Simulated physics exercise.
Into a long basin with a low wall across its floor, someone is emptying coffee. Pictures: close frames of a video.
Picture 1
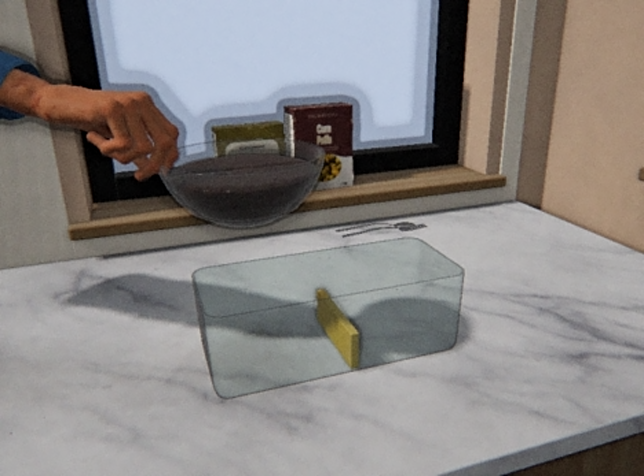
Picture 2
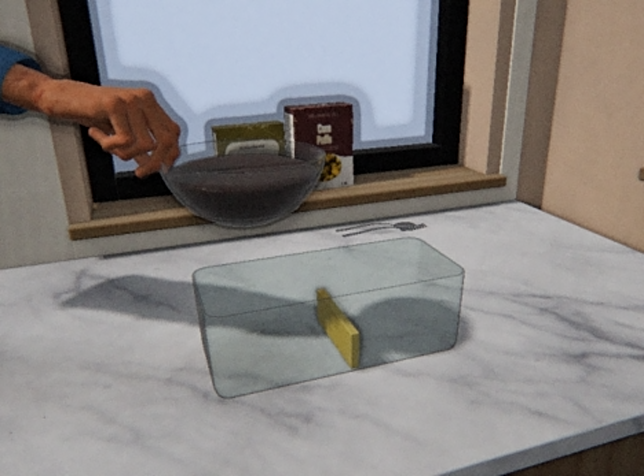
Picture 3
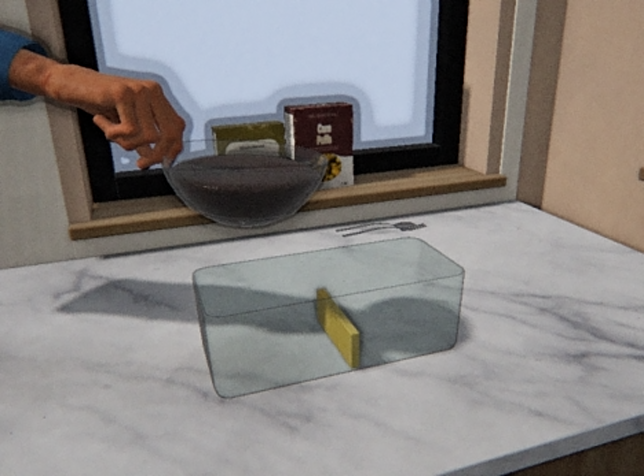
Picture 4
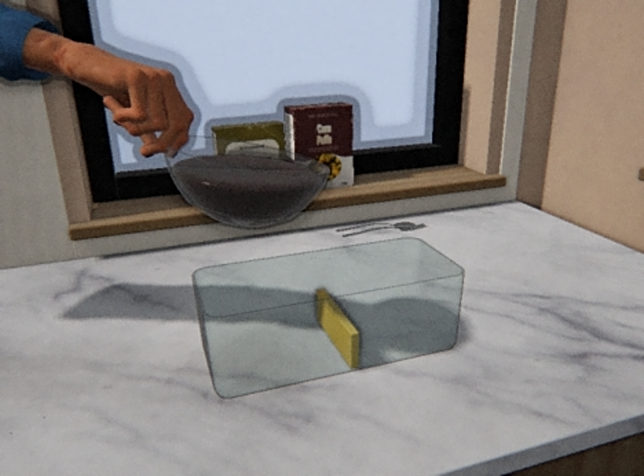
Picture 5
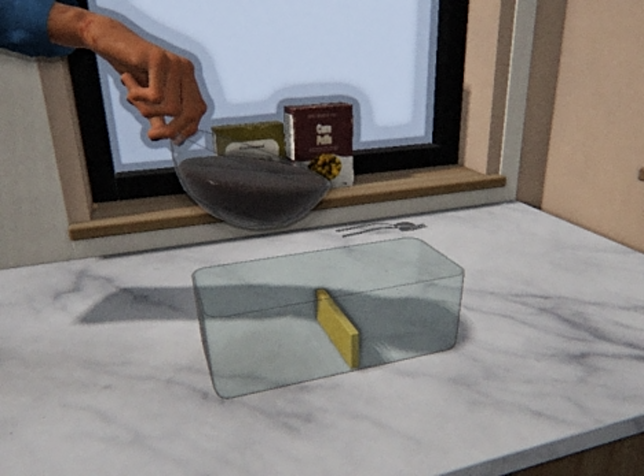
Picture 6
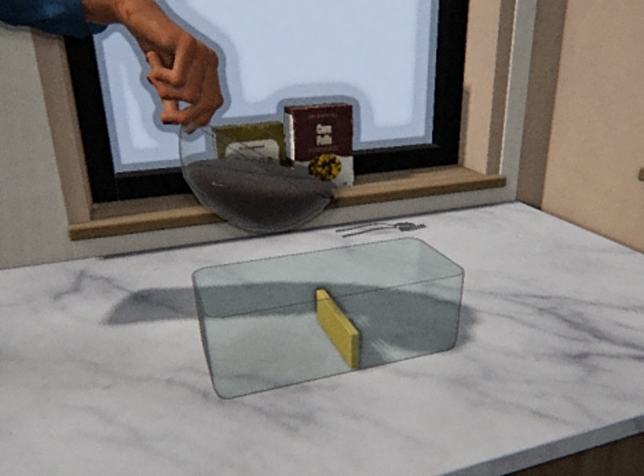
A hand tilts a clear bowl of dark liquid rightward above a long glass basin.
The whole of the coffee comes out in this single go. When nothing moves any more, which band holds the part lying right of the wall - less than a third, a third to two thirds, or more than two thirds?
The quantity right of the wall will come in at one third to two thirds.
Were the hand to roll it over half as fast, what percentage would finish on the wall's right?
About 75 in a hundred.
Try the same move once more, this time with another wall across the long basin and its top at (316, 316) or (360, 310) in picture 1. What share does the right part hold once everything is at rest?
Roughly 65 % and then 30 %.
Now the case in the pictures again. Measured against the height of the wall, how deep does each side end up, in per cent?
The left side sits at 30 per cent and the right side at 50.
A moment on, the tilt is 98° and 4 per cent is still to pour, 14 is left of the wall and 56 right of it.
Next, the tilt is 106° and 0 per cent is still to pour, 30 is left of the wall and 44 right of it.
Then the tilt is 106° and 1 per cent is still to pour, 32 is left of the wall and 52 right of it.
Later the tilt is 106° and 0 per cent is still to pour, 36 is left of the wall and 54 right of it.
Finally, 36 per cent lies left of the wall, 54 right of it and 10 outside.
